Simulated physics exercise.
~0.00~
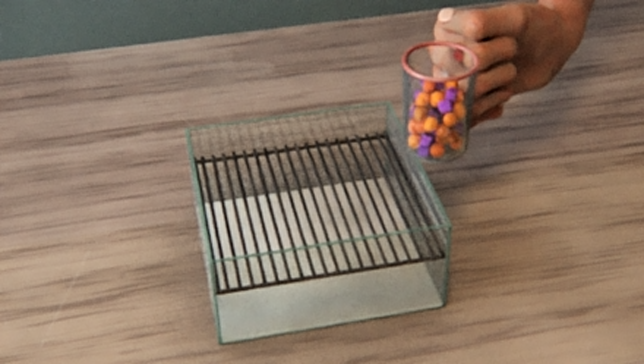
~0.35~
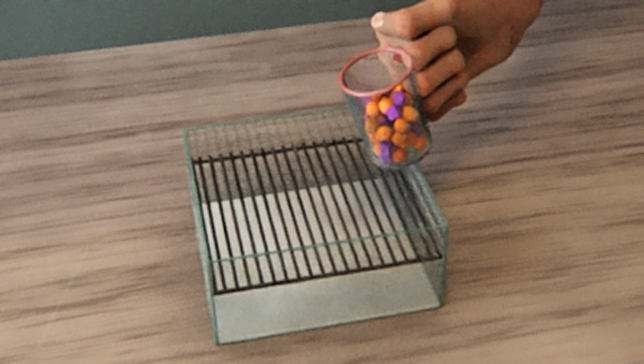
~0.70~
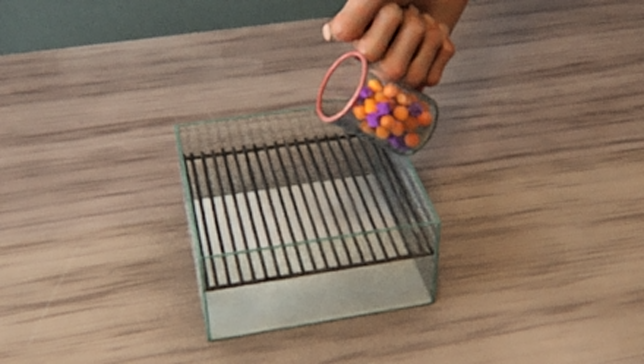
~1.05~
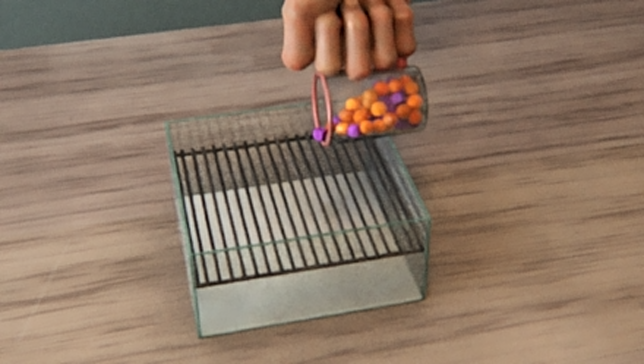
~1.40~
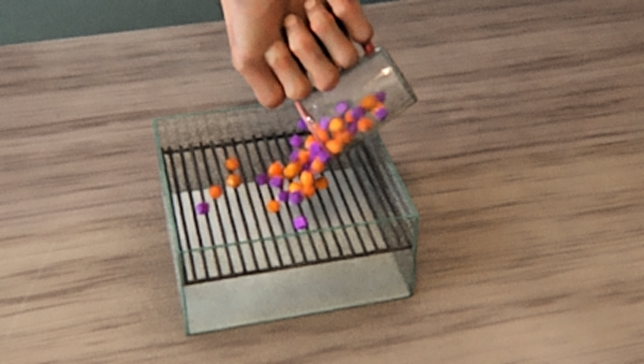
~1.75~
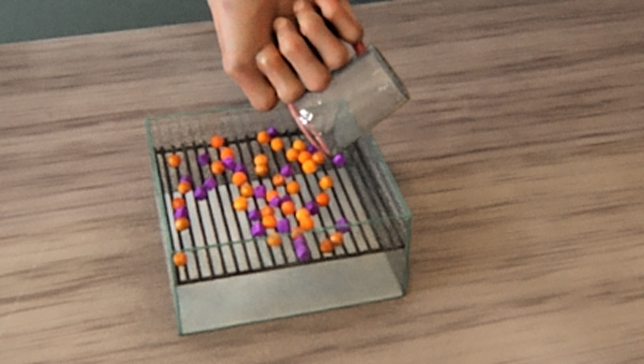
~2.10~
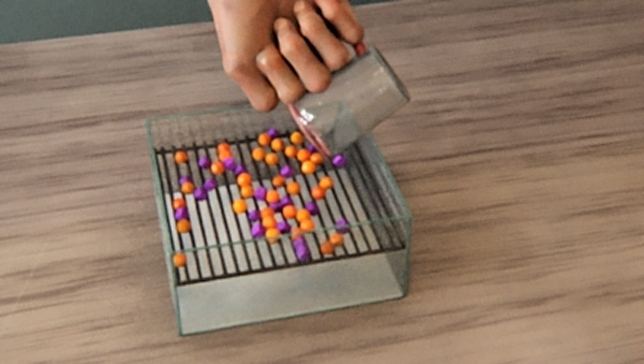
On a wood-grain tabletop, a hand tips a cup of purple and orange pieces over a clear box, all resting on its wires.
